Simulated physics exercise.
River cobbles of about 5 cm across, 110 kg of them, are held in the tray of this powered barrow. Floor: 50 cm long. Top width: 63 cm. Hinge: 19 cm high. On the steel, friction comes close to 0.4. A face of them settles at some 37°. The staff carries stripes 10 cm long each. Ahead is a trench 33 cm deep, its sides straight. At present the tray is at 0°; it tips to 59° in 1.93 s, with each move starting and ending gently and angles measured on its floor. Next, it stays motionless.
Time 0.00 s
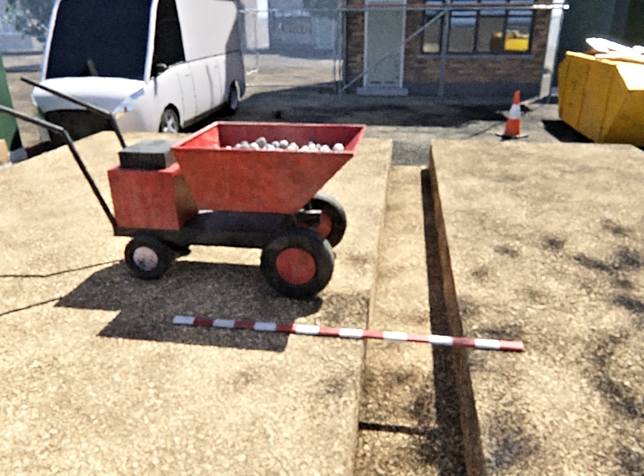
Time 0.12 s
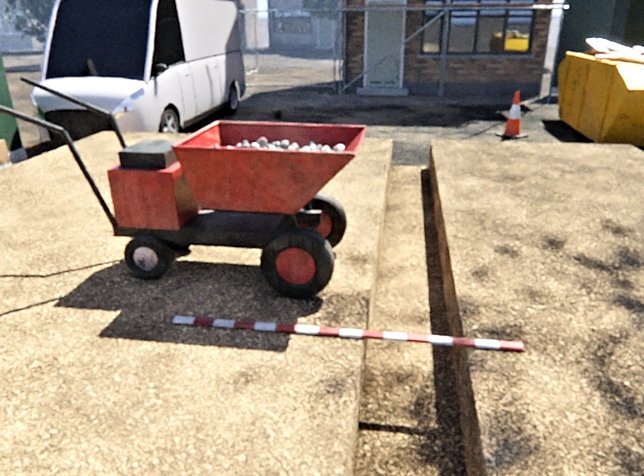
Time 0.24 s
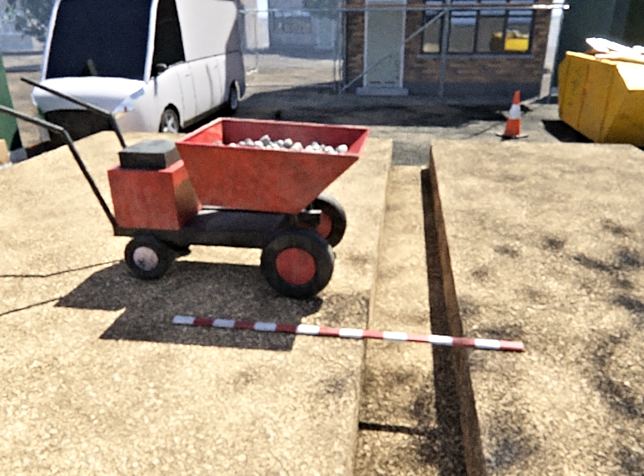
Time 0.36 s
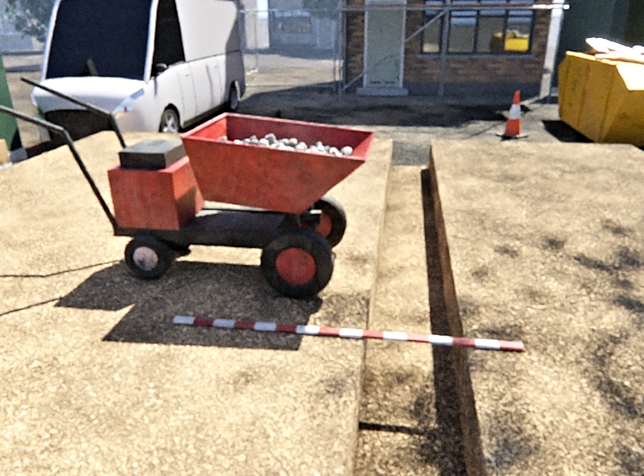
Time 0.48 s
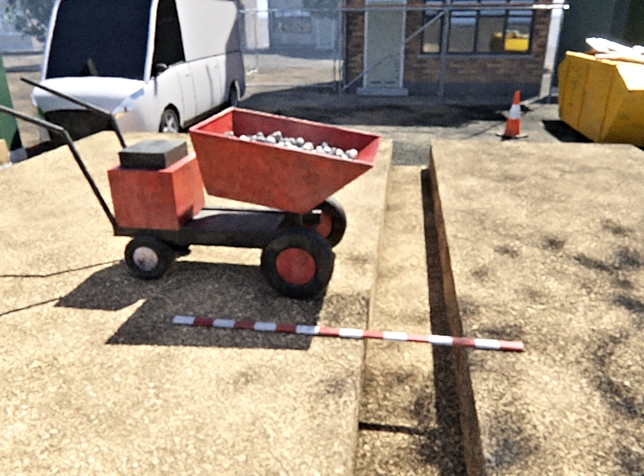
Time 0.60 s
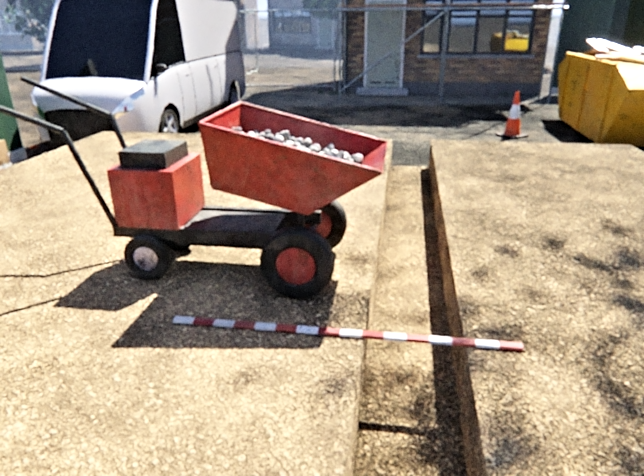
A red powered barrow loaded with pale rounded stones stands left of a straight-sided trench on sunlit, gravelly ground, seen from slightly above by a still camera. A red-and-white striped staff lies across the trench's near part, with a white van, brick building, orange cone and yellow skip behind. The tray tilts gradually toward the right, its rear rising and its lip dipping, while the stones shift slightly inside.
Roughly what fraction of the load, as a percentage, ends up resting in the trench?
Roughly 63 per cent of the load.
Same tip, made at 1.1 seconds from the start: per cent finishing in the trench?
In that case some 55 per cent.
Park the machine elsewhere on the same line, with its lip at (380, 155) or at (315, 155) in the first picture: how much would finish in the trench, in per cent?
Estimates: 35 % then 85 %.
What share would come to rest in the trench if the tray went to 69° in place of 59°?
Share in trench: Approx. 65%.
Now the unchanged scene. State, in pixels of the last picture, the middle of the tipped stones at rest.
I'd point to around (437, 319).
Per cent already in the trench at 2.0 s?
Roughly 10% by that time.
After 1.5 s the floor is at 50°; 100 % in the tray; the foremost stones are at (404, 215).
After 2.0 s the floor is at 59°; 82 % in the tray, 12 % in the trench, 6 % past the trench; the foremost stones are at (483, 288).
After 2.4 s the floor is at 59°; 54 % in the tray, 23 % in the trench, 22 % past the trench; the foremost stones are at (544, 296).
After 4.3 s the floor is at 59°; 13 % in the tray, 63 % in the trench, 24 % past the trench; the foremost stones are at (573, 283).
